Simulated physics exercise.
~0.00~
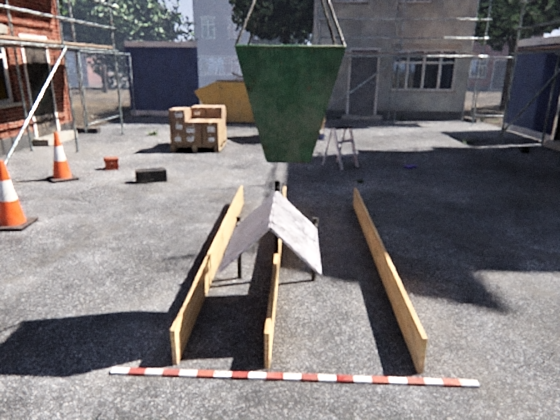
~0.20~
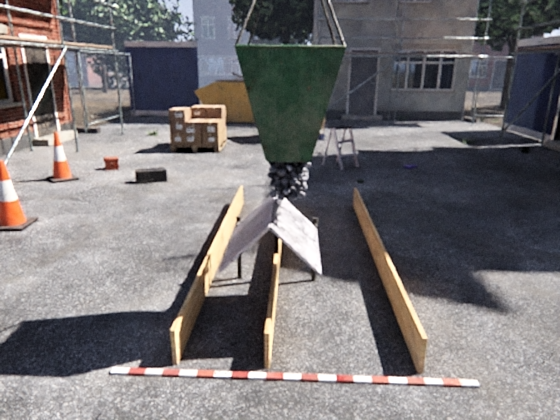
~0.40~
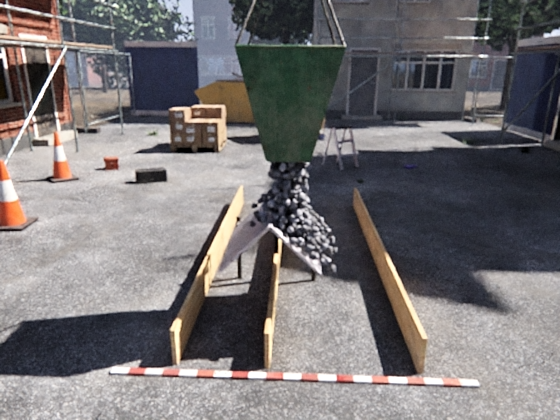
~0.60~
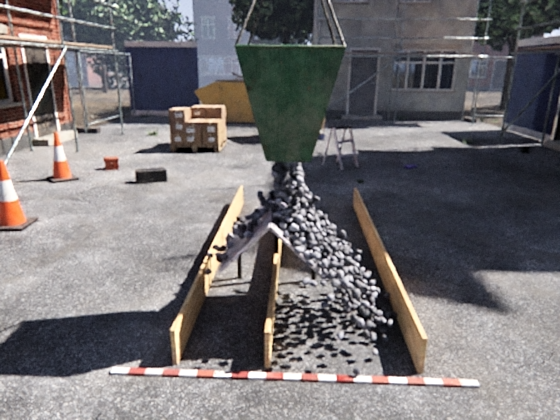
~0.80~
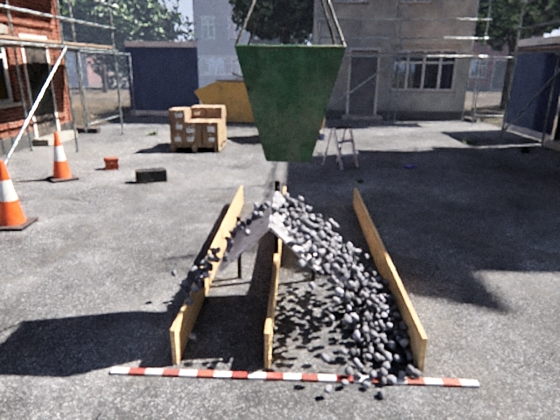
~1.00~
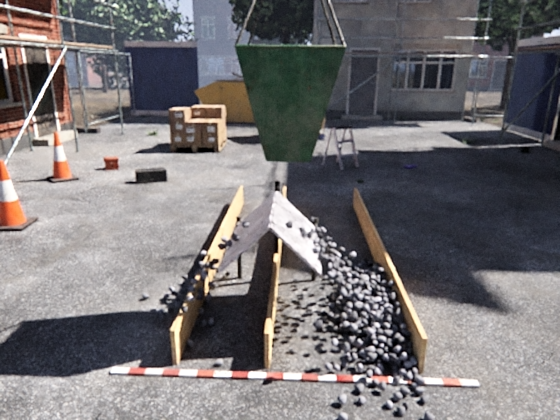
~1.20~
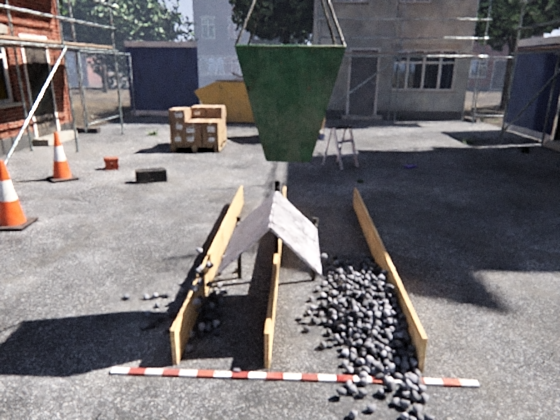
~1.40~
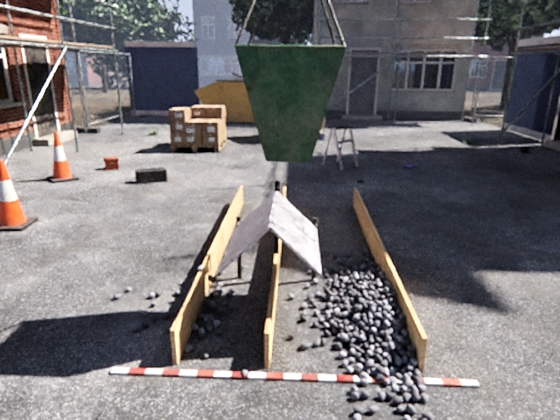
Green hopper dropping grey stones onto a fixed sloping steel plate, most sliding into the right bay, a few settling left.
